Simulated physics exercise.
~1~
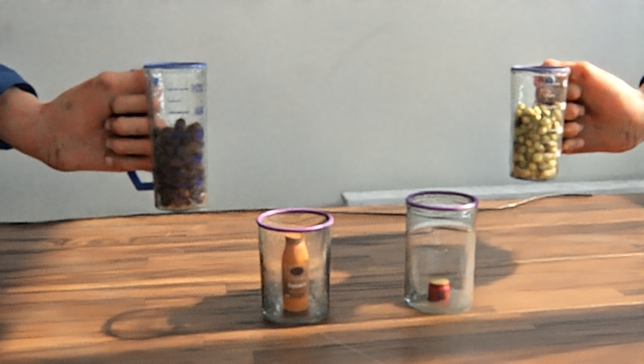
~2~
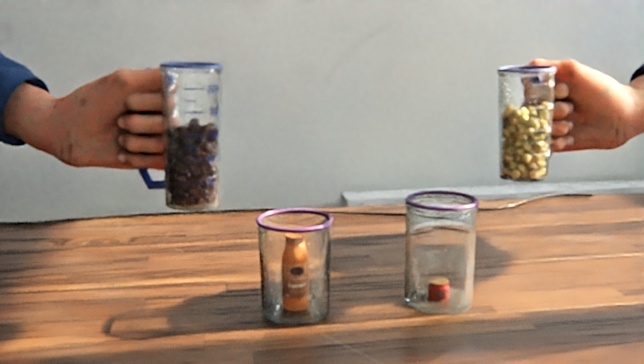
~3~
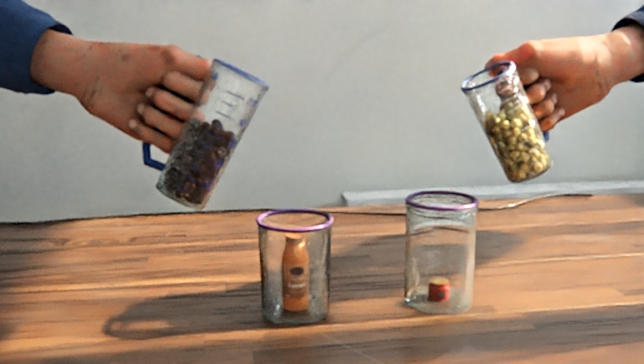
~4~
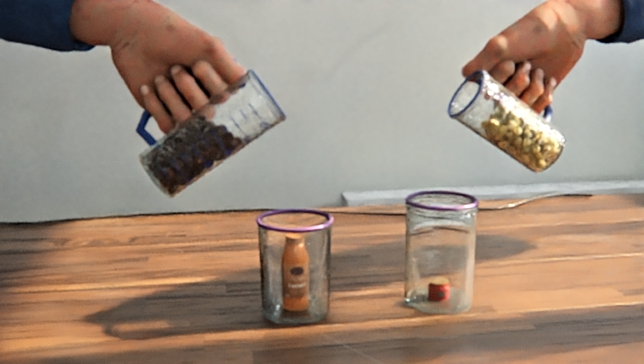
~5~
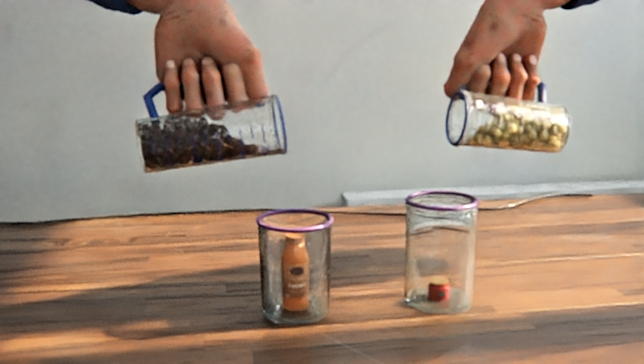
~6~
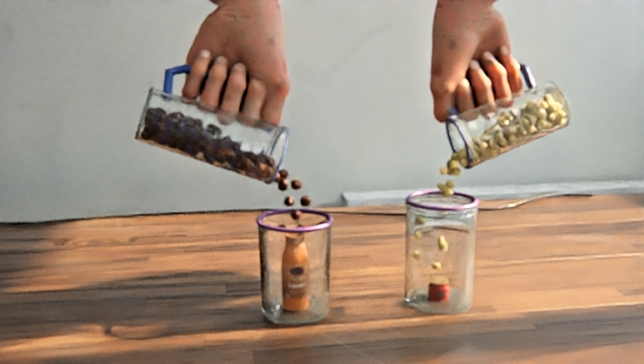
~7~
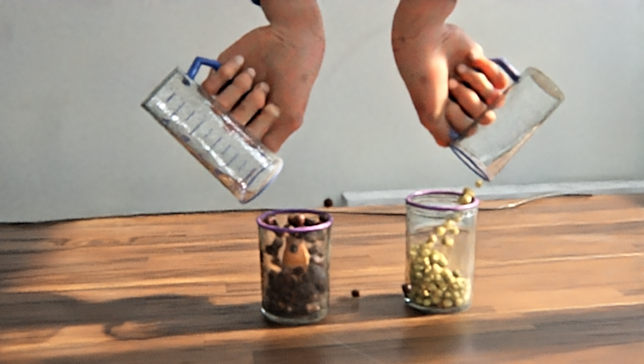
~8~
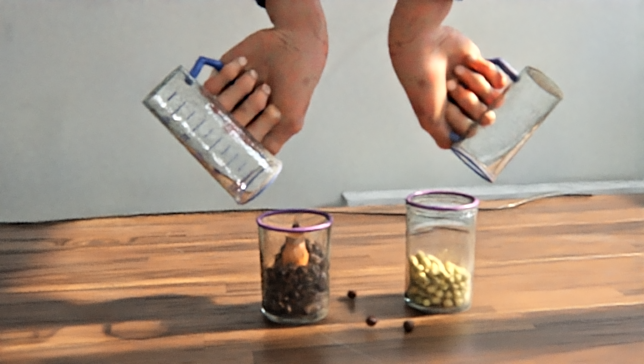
On a wooden table, two hands tipping cups of dark and pale beads into glasses, leaving the left object showing, the right buried.
